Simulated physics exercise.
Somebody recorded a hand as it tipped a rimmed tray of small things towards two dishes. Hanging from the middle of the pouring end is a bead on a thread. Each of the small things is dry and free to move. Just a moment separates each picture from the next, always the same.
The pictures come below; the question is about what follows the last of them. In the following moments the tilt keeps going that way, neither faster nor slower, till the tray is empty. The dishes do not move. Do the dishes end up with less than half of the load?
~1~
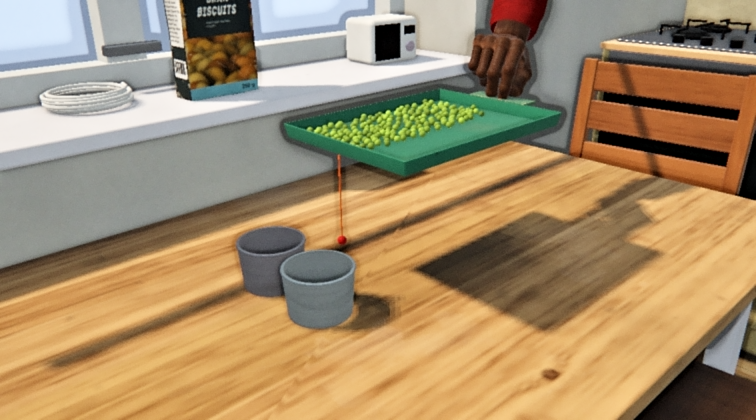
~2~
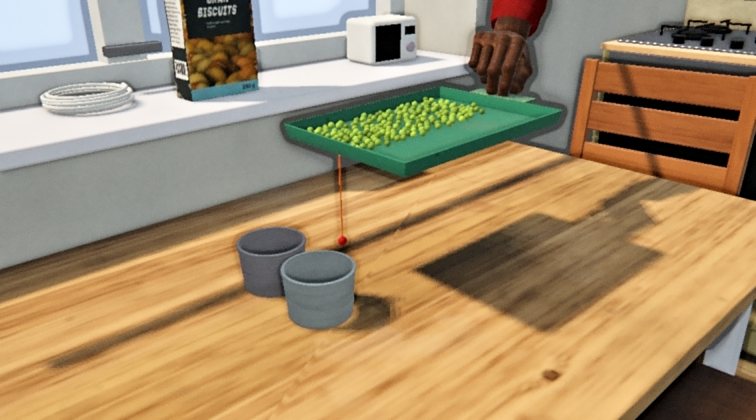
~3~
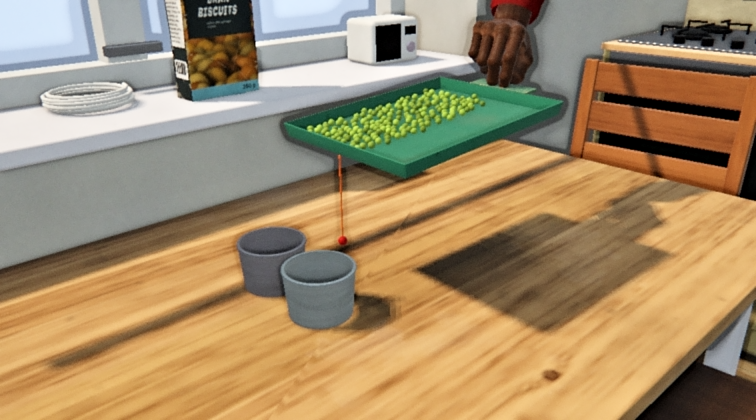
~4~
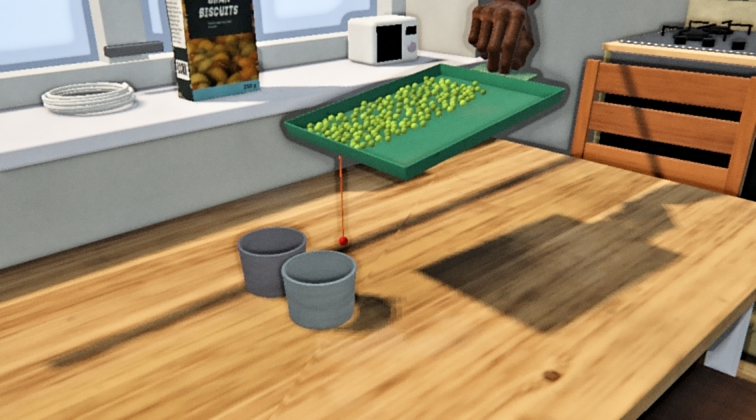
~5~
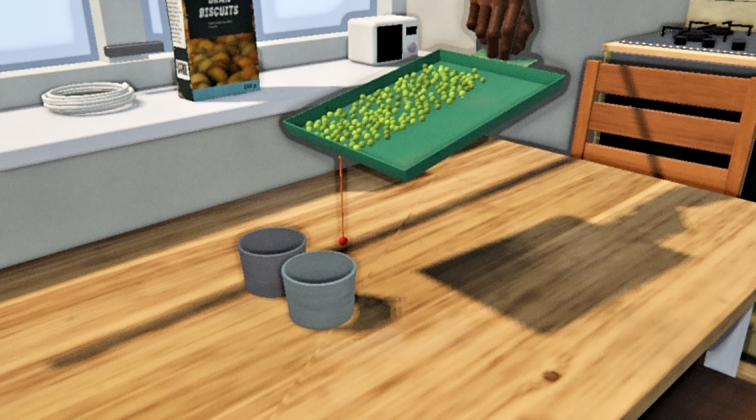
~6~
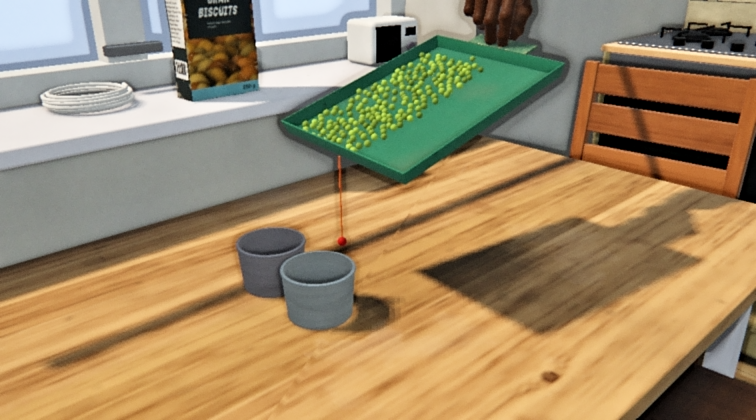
I expect the catch to be short of a majority.
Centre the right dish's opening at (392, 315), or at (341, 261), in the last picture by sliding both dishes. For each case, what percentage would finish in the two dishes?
60 %, then 20 %.
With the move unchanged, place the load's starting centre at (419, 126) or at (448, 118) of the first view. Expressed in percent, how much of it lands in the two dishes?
Roughly 30 % and then 20 %.
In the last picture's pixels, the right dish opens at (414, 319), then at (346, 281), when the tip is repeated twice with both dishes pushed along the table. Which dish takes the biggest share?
Well, the first go goes to the leftmost dish, and the second to the rightmost dish.
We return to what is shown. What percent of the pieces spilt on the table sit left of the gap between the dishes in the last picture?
Share on the left: Near 20 %.
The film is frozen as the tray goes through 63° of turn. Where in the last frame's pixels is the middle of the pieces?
Its middle sits at about pixel (360, 151).
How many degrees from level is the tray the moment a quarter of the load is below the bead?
The angle is around 100°.
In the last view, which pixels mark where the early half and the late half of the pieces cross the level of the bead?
I'd place the first part at (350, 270) and the rest at (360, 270).
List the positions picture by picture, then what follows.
The first frame shows corners of the pouring end at (289, 124) and (405, 160), level; middle of the load at (398, 124), dried peas; left dish at (245, 268); right dish at (290, 297); bead on its thread at (342, 240).
The second frame shows corners of the pouring end at (289, 124) and (405, 161), level; middle of the load at (399, 123).
The third frame shows corners of the pouring end at (289, 123) and (405, 162), tipped barely, lowest at the right corner; middle of the load at (399, 118).
The fourth frame shows corners of the pouring end at (289, 122) and (405, 165), tipped a little, lowest at the right corner; middle of the load at (399, 111).
The fifth frame shows corners of the pouring end at (288, 121) and (405, 168), tipped a little, lowest at the right corner; middle of the load at (398, 105).
The sixth frame shows corners of the pouring end at (286, 120) and (403, 170), tipped clearly, lowest at the right corner; middle of the load at (395, 100), a small part on the move; left dish at (244, 269); right dish at (290, 298).
Soon after the last picture, tray tipped steeply; most on the tray; a small part outside both; a small part in the air.
A little later, tray tipped past a quarter turn; about a quarter on the tray; a small part in the right dish; a stray few in the left dish; about a quarter outside both; about a third in the air.
Later still, tray tipped past a quarter turn; about a third in the right dish; about two thirds outside both.
At rest, tray tipped past a quarter turn; about a third in the right dish; none in the left dish; about two thirds outside both.
